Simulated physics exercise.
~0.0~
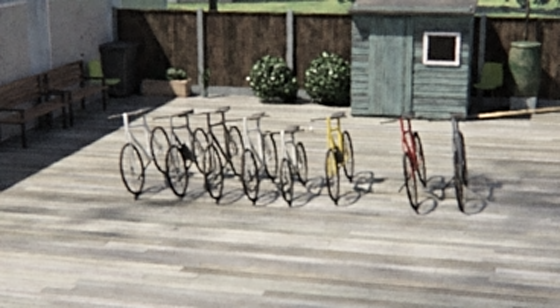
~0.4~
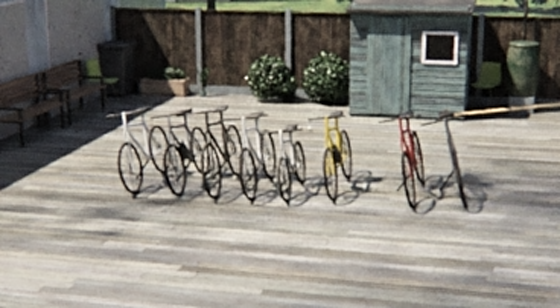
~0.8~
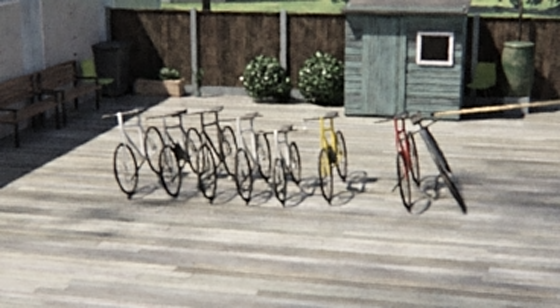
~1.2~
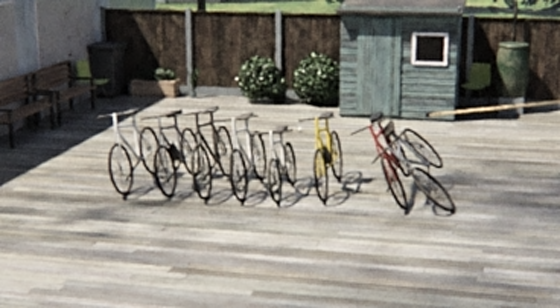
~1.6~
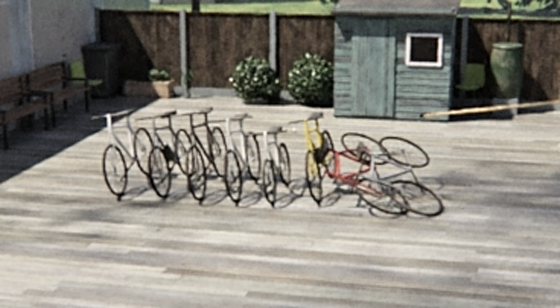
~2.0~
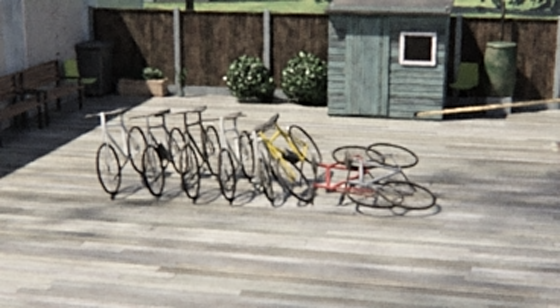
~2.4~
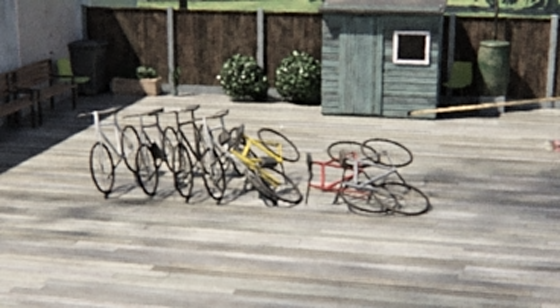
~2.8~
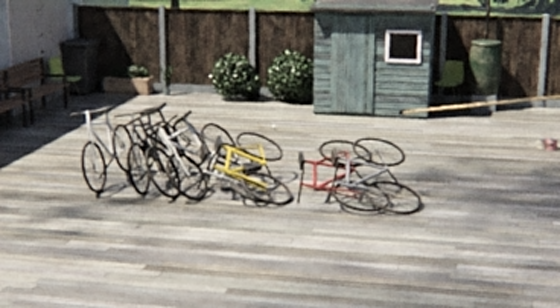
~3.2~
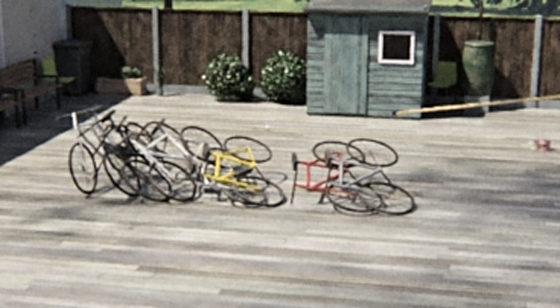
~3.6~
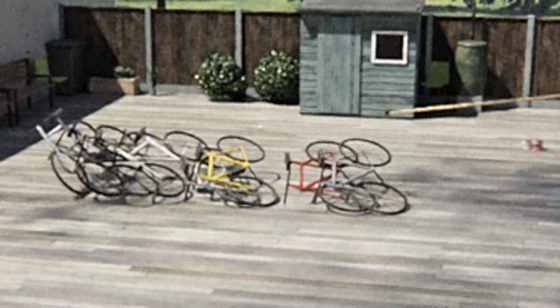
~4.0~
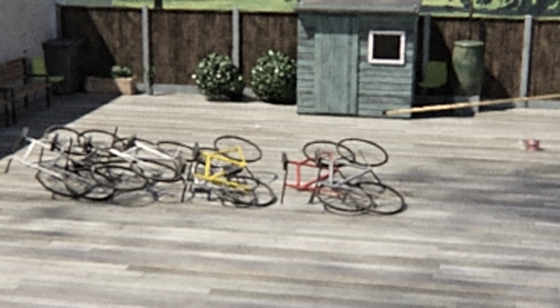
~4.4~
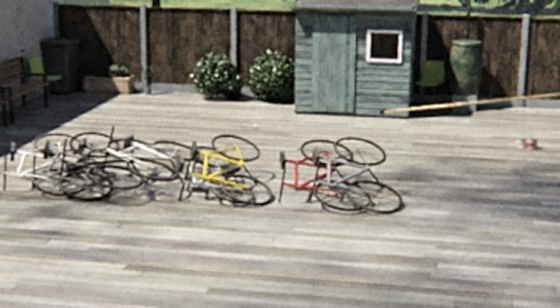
A row of bicycles stood on a wooden deck near a green shed until the one at the right end tipped left into the red one, and the toppling spread through the yellow one and down the line until all lay flat.
